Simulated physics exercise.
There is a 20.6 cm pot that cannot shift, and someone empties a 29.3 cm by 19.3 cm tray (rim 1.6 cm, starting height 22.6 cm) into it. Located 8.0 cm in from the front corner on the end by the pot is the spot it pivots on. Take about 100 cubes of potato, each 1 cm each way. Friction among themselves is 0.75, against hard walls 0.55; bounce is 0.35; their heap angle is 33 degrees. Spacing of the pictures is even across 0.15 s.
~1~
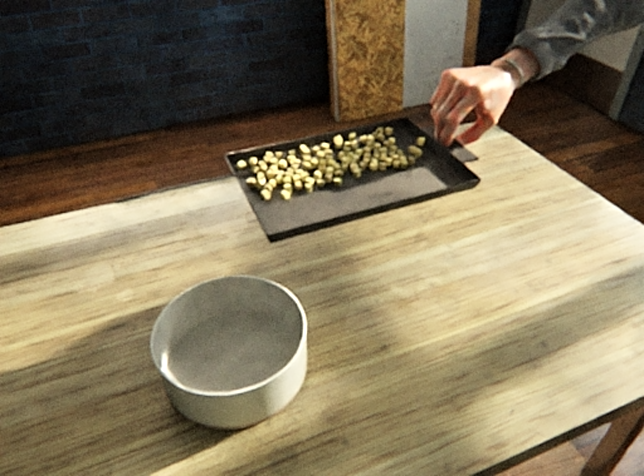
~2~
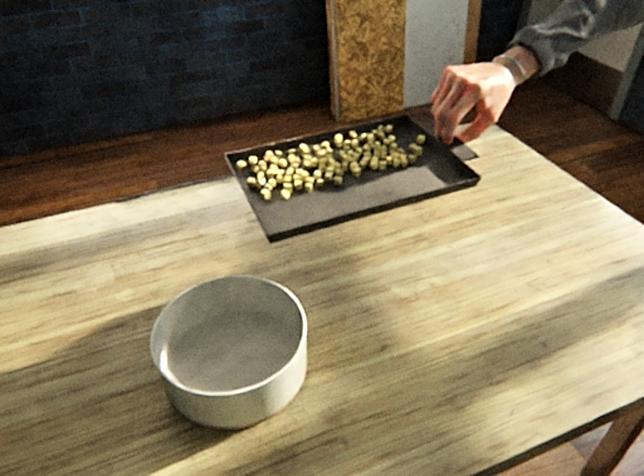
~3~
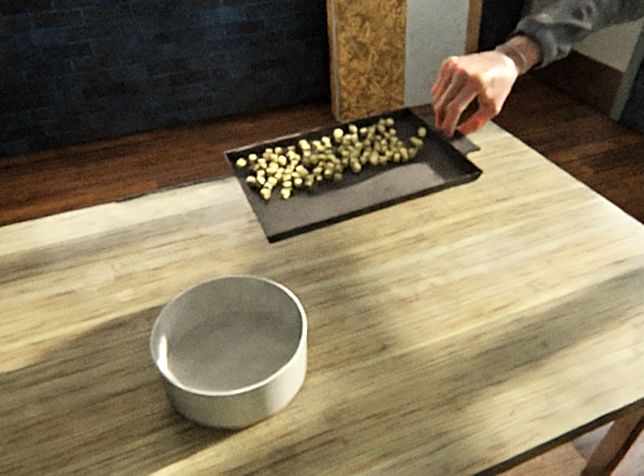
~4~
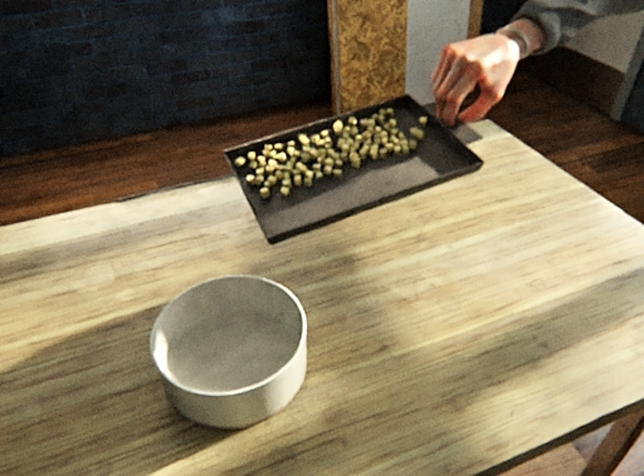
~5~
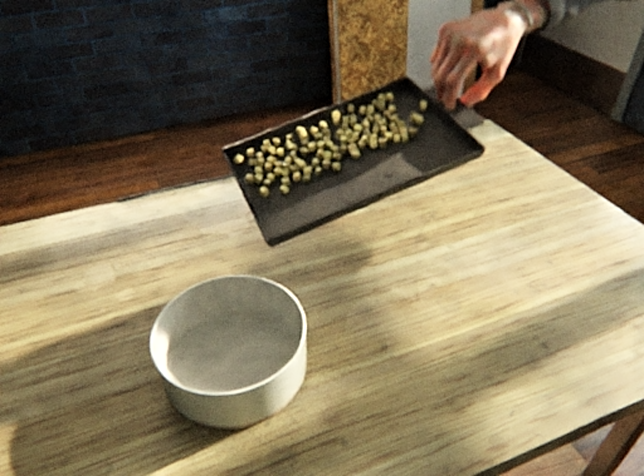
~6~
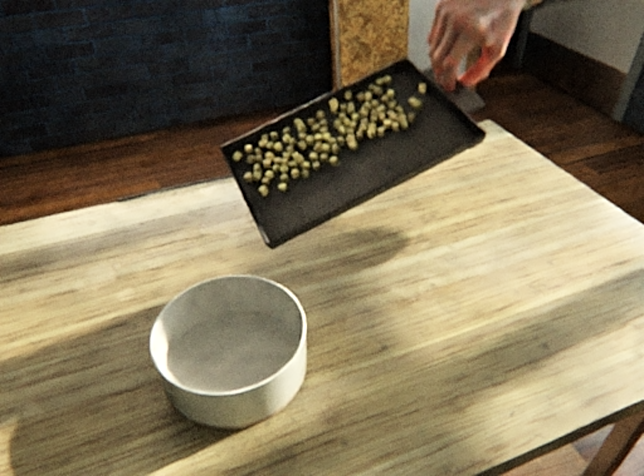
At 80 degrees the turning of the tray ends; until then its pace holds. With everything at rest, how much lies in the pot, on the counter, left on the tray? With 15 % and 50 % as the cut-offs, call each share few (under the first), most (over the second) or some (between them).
My estimate: Pot: Most, counter: Few, tray: Few.
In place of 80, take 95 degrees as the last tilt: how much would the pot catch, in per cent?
Near 90 %, then.
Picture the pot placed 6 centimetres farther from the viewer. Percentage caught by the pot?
65 %.
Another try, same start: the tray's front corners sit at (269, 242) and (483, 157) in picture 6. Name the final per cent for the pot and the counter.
Split: Pot = 75, counter = 20.
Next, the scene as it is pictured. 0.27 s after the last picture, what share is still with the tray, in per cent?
100 %, give or take.
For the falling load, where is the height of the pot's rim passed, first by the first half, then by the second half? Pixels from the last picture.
At roughly (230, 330) first, later on at (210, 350).
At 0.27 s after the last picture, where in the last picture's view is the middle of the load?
At that moment the load's centre is around (263, 134).
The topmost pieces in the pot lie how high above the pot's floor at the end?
Roughly 2.0 cm up.
Then, 0.16 s after the last picture, tilt 52 degrees; the tray holds 100 %, the pot 0 %.
Then, 0.27 s after the last picture, tilt 74 degrees; the tray holds 100 %, the pot 0 %.
Then, 0.51 s after the last picture, tilt 80 degrees; the tray holds 5 %, the pot 80 %.
In the end, pot 90 %, counter 10 %, tray 0 %.
